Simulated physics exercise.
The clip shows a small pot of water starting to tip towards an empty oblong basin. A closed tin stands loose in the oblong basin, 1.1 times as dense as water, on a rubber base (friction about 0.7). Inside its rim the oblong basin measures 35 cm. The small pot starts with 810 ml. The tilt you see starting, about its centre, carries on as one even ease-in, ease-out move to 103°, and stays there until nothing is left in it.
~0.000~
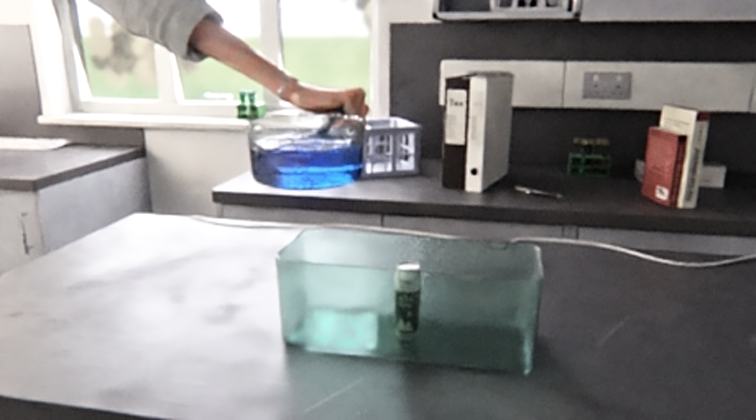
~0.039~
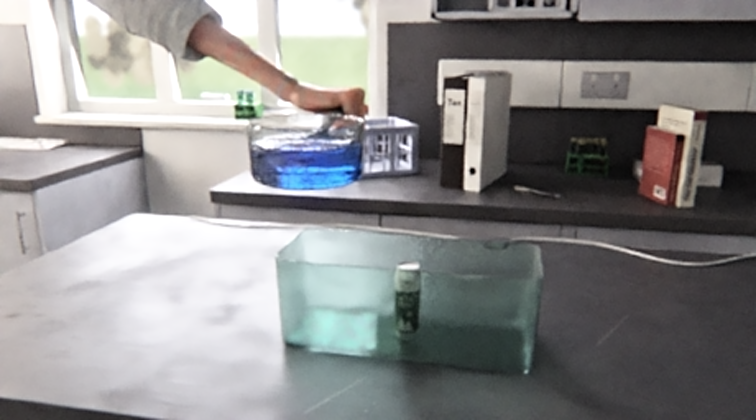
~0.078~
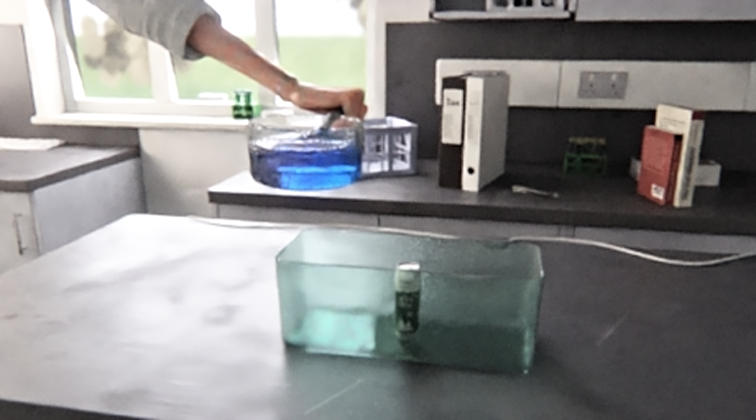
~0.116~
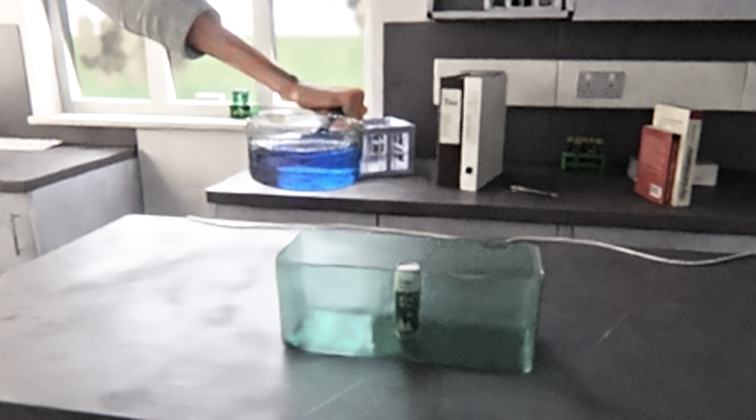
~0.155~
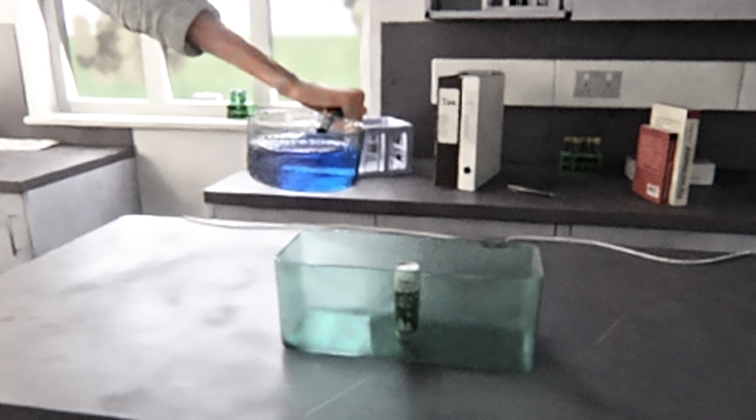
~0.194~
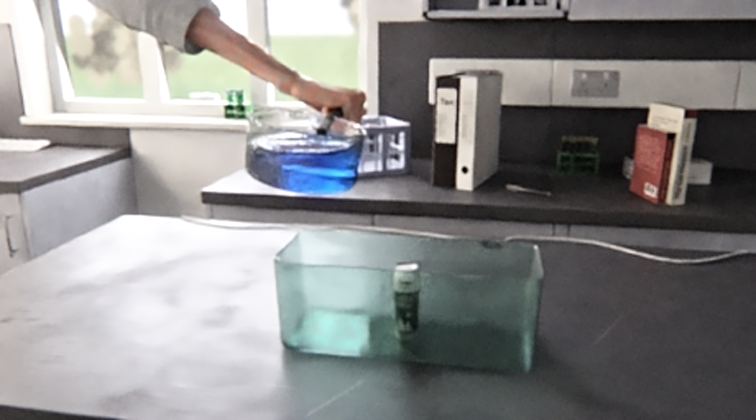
We see a hand holding a clear pot of blue water above and behind an oblong greenish basin with a small tin standing inside; the hand then slowly tilts the pot slightly to the right while the basin and tin stay still.
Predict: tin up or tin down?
The tin stays up.
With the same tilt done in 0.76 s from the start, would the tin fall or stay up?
Then it keeps standing.
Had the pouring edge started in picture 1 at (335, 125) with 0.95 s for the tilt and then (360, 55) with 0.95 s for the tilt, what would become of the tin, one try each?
First it stays up; then it remains upright.
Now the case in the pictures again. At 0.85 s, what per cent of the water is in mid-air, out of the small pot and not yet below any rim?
Some 12 per cent.
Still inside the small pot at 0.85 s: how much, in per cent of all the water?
Some 14 per cent.
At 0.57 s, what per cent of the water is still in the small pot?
Some 66 per cent.
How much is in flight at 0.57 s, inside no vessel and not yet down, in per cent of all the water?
Near 30 in a hundred.
By 0.57 s the tilt is 68° and 65 per cent is still to pour; the tin stands where it began.
By 0.85 s the tilt is 100° and 14 per cent is still to pour; the tin stands where it began.
By 1.14 s the tilt is 103° and 1 per cent is still to pour; the tin stands where it began.
By 1.45 s the tilt is 103° and 0 per cent is still to pour; the tin stands where it began.
At rest the tin stands where it began.
